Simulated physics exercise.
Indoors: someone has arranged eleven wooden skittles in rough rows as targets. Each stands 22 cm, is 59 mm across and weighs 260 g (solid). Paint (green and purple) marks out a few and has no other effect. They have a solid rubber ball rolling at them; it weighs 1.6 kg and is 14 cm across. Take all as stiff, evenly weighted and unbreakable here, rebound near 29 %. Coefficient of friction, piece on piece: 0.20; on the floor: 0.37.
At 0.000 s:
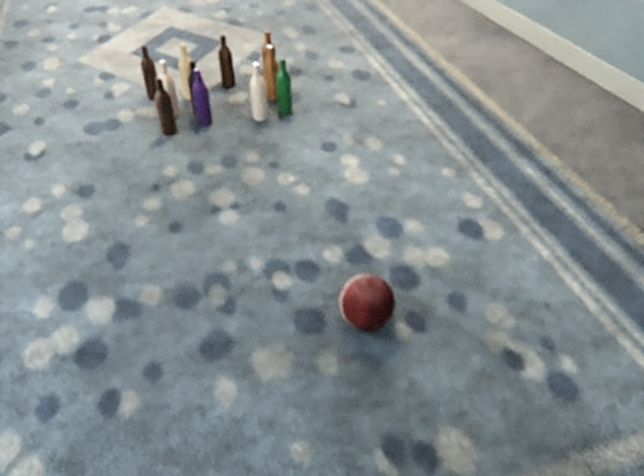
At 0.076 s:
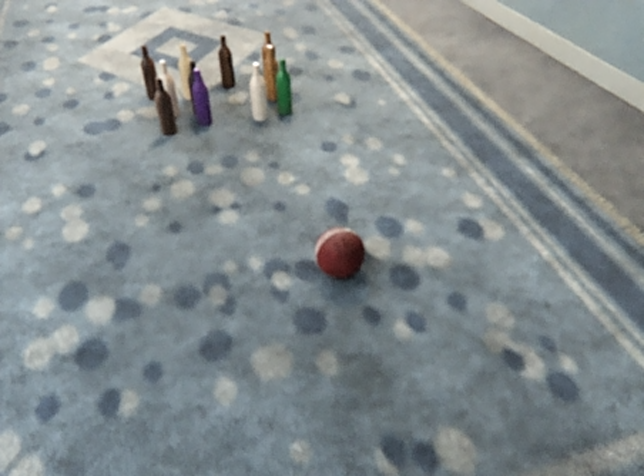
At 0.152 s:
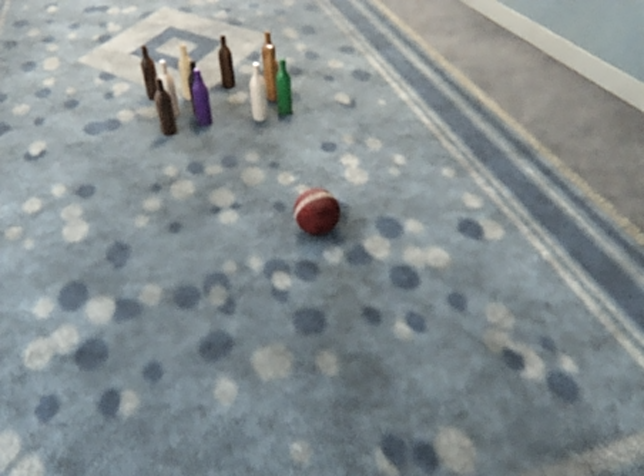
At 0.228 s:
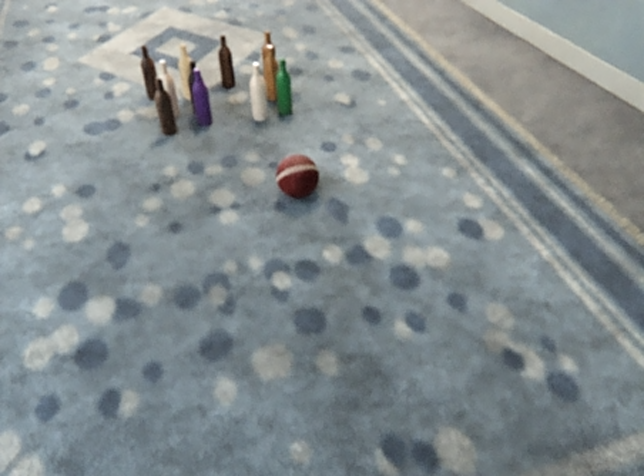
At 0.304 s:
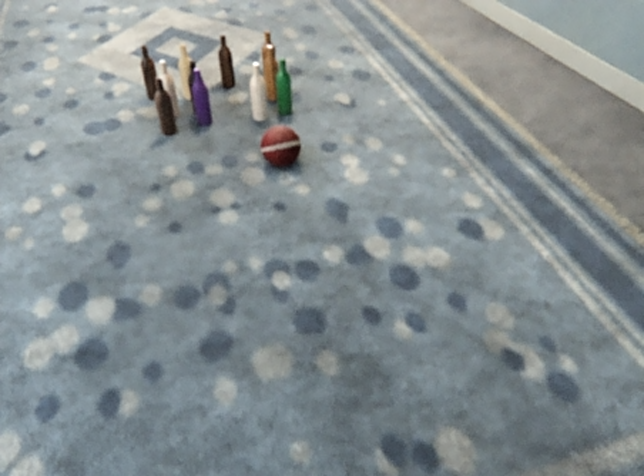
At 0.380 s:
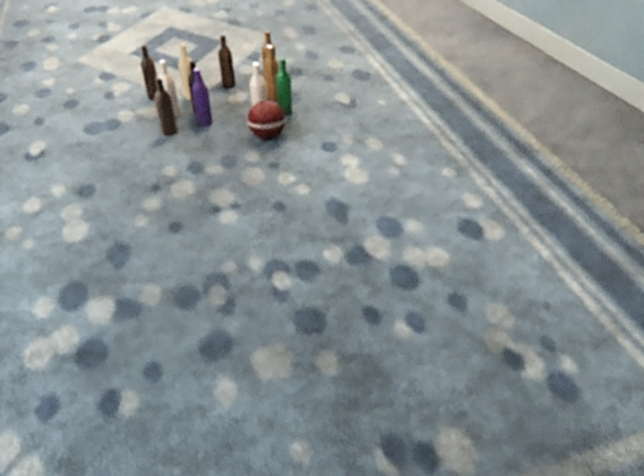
Red ball with a pale stripe rolling away across a blue spotted carpet, drifting left and nearing a group of standing bottle-shaped skittles.
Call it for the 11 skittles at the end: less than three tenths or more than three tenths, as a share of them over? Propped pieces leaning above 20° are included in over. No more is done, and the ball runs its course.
I call it less than three tenths.
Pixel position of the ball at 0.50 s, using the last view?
Near (248, 89).
Around 0.50 s, ball still moving; none of the 11 skittles over, 1 disturbed.
Around 0.64 s, ball still moving; 1 of the 11 skittles over.
Around 0.82 s, ball still moving; 2 of the 11 skittles over.
Finally (1.5 s), ball rolling away; 2 of the 11 skittles over; green skittle unmoved; purple skittle unmoved. That is 18 per cent. Seen by the last camera, middles, green skittle near (284, 87), purple skittle near (201, 97).
